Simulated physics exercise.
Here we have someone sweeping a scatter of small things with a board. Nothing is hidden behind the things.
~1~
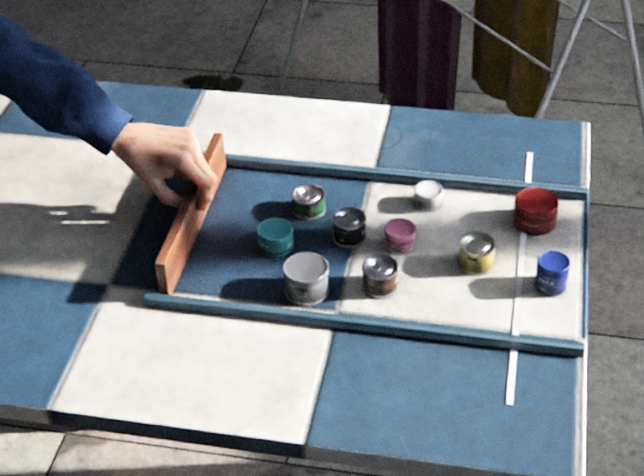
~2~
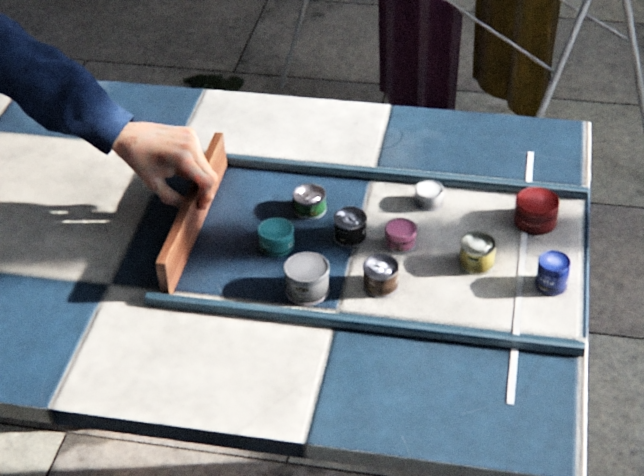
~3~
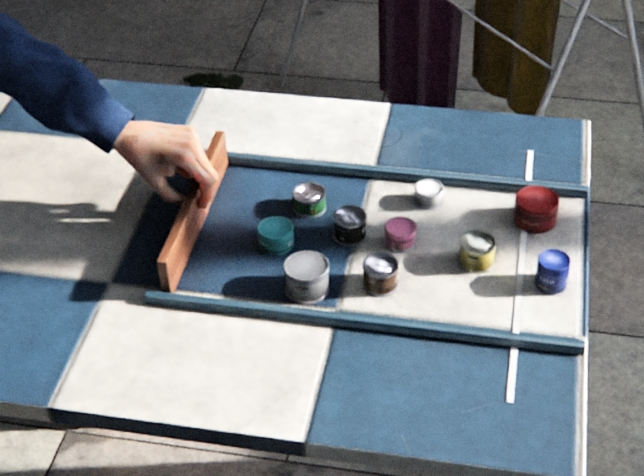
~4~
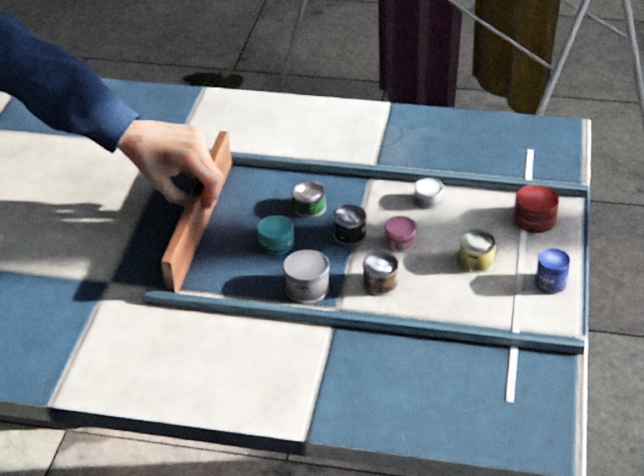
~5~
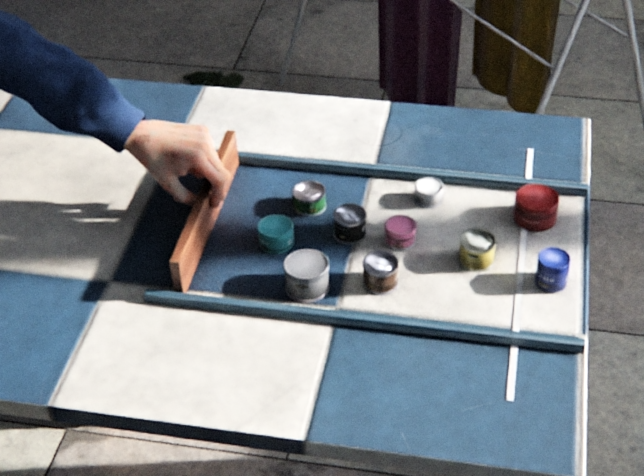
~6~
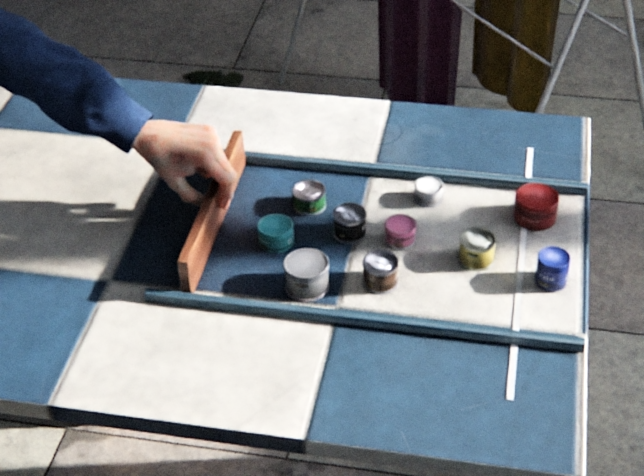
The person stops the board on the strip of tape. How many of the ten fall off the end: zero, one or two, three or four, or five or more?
The number that fall off is one or two.
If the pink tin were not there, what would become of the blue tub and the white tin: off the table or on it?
The blue tub falls, the white tin remains up.
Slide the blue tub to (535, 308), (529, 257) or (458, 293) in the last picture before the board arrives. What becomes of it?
Place by place, it remains up; goes over; does not fall.
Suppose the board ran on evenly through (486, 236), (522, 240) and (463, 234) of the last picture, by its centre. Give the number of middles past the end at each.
In that order 0, 1 and 0.
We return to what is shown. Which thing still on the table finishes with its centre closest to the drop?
Foremost is the yellow tin.
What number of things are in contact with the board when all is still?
In contact: 5.
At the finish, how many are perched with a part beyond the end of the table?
That would be 2.
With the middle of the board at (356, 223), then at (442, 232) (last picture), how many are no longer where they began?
First 6, then 8.
A little later, none off yet; blue tub at rest near (553, 269); red tub at rest near (536, 207); yellow tin at rest near (477, 249).
Next, none off yet; blue tub at rest near (553, 269); red tub at rest near (536, 207); yellow tin shifted a little near (492, 255).
When it is over, the number that fall off is one or two; down, blue tub.
